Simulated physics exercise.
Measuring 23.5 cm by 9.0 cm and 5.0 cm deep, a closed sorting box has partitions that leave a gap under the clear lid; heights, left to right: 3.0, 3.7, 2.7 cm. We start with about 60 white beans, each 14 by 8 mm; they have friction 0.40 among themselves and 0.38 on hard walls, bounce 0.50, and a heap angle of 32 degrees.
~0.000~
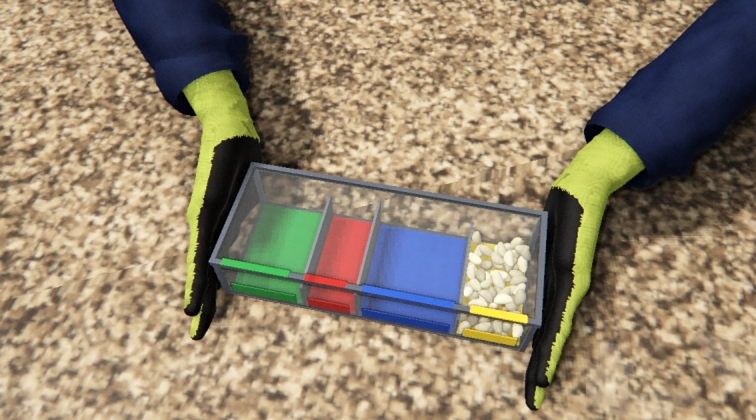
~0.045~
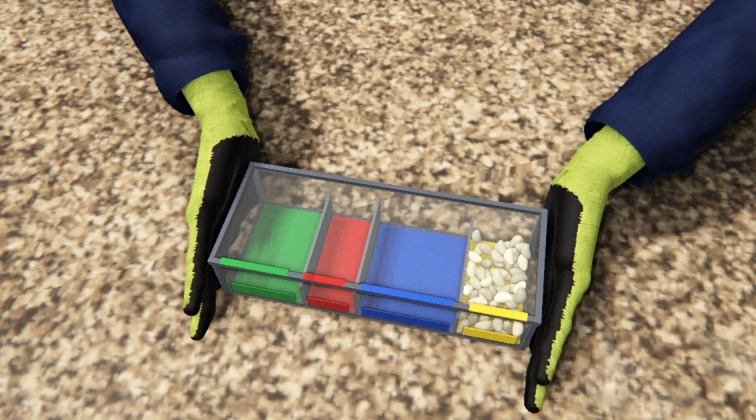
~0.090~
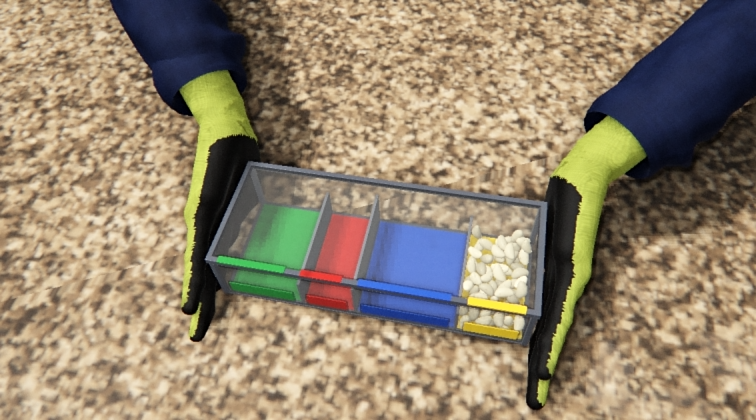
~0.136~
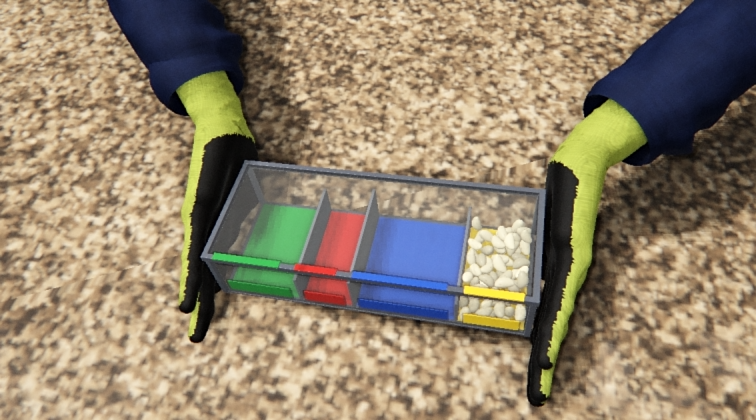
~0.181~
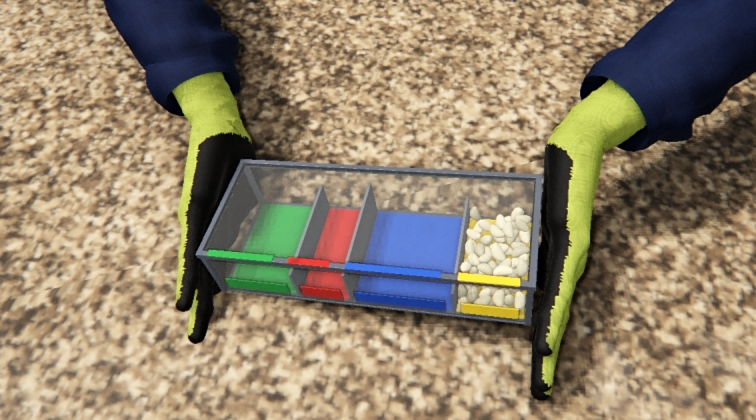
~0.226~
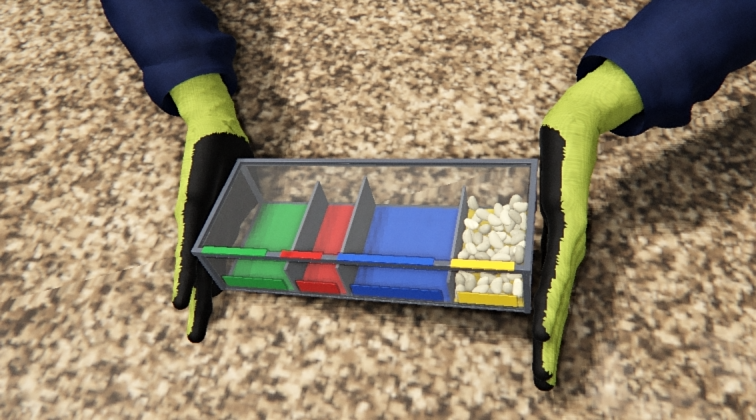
A clear-lidded box tilts slightly left between gloved hands, with white beans in its yellow compartment.
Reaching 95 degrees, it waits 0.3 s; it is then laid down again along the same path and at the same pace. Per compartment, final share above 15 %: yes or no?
Red no; blue yes; green yes; yellow yes.
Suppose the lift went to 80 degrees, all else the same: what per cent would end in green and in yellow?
Green 10 %, yellow 60 %.
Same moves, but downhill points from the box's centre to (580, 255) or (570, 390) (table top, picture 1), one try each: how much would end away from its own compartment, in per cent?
First try: Around 0 percent; second try: Around 0 percent.
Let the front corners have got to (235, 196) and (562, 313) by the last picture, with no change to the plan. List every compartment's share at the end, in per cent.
That leaves red with 0 percent, blue with 0, green with 0 and yellow with 100 percent.
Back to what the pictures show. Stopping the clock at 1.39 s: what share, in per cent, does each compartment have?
Red 10 %, blue 55 %, green 10 %, yellow 30 %.
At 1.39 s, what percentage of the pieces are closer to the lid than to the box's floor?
Roughly 60 per cent.
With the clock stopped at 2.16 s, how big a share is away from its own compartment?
About 75 %.
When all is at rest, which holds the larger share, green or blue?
Result: Green has more.
After 1.39 s, tilt 95 degrees; red 10 %, blue 55 %, green 10 %, yellow 30 %.
After 2.16 s, tilt 49 degrees; blue 30 %, green 45 %, yellow 25 %.
Then, at 2.95 s, tilt 0 degrees; blue 30 %, green 45 %, yellow 25 %.
In the end, at 3.4 s, red 0 %, blue 30 %, green 45 %, yellow 25 %.
